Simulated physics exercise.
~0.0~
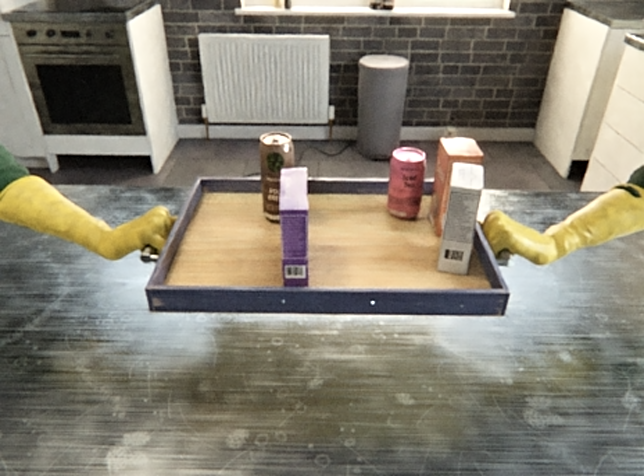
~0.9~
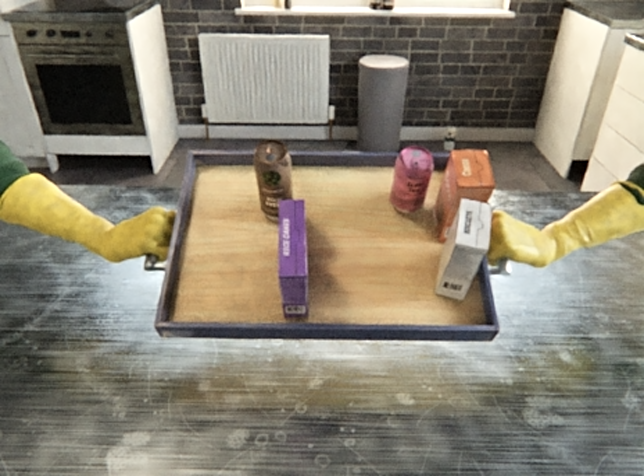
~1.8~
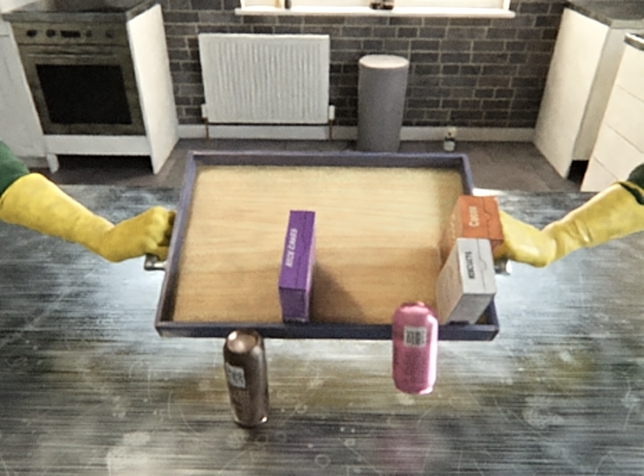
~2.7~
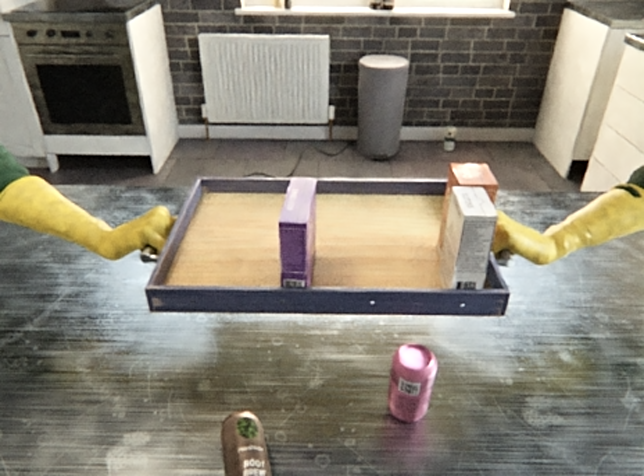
Tray held by yellow-gloved hands tipping toward the camera and levelling, brown and pink cans falling off while three cartons stay aboard.
